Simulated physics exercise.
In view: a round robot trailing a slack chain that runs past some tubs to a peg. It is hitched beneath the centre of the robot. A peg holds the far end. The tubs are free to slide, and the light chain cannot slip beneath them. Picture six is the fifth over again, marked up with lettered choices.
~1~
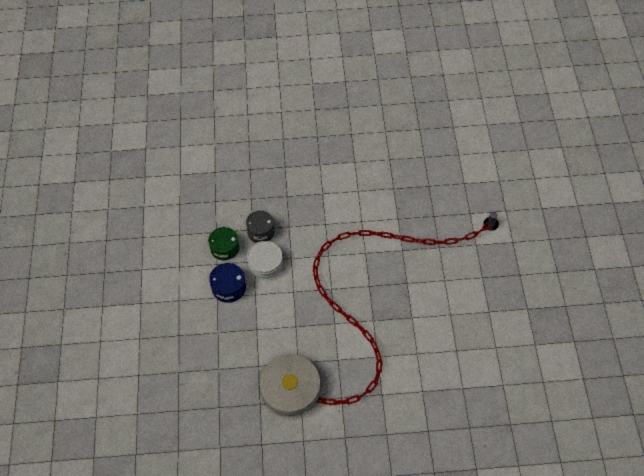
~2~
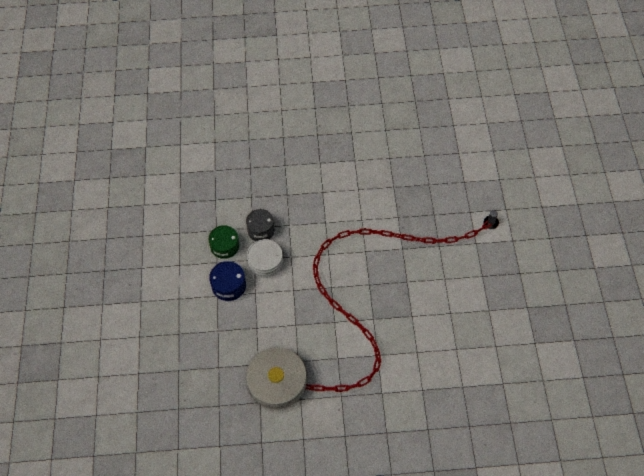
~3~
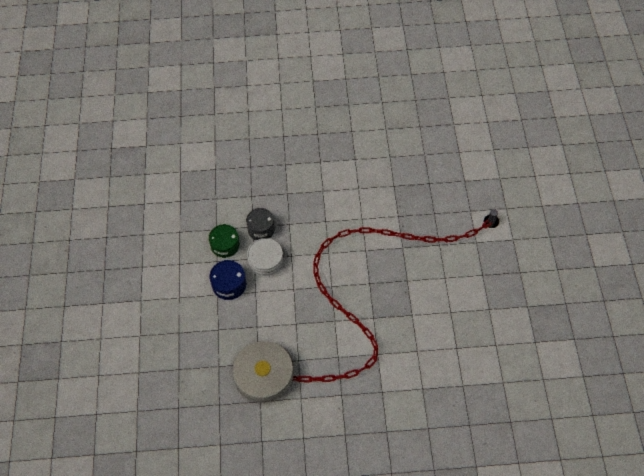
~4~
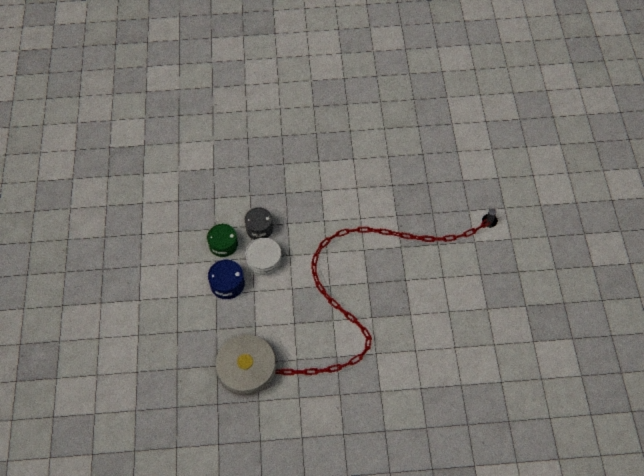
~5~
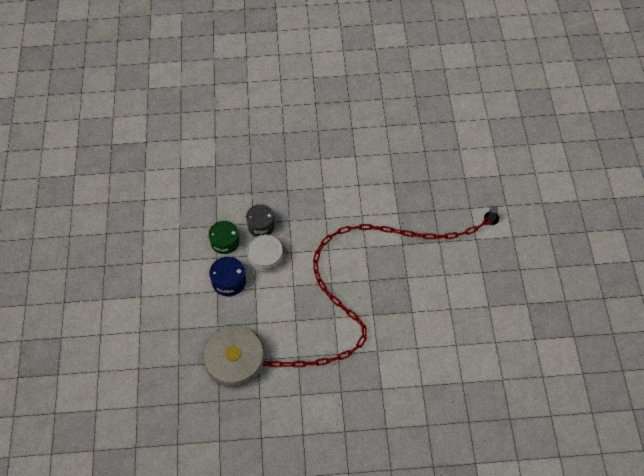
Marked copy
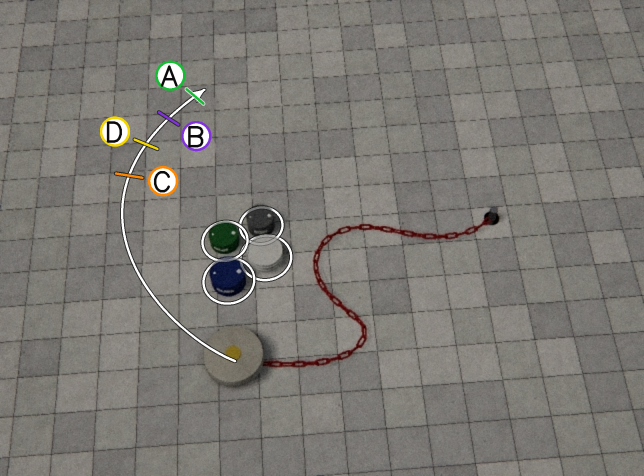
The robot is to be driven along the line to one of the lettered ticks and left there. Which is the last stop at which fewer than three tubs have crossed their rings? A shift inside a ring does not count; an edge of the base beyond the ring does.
No farther than C.
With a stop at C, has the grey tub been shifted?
No.
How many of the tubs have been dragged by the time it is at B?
Four.
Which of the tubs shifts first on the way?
The blue tub.
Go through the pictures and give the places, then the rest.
In the first picture, robot (290, 386); peg (492, 220); white tub (265, 260).
In the second picture, robot (277, 379); blue tub (228, 281).
In the third picture, robot (263, 372); peg (493, 217).
In the fourth picture, robot (246, 366); grey tub (259, 224).
In the fifth picture, robot (234, 357); green tub (224, 238); peg (493, 214); white tub (265, 254).
On the marked copy, A at (195, 96); B at (169, 118); C at (129, 176); D at (146, 144); the route from (235, 361) via (123, 225) to (204, 90).
Taking C. A third of the way, robot (162, 305).
Two thirds of the way, robot (123, 235).
When it is over, robot (127, 171); blue tub (232, 250); green tub (222, 225); two over the rings.
As for the rest, A has four over the rings; B has four over the rings; D has four over the rings.
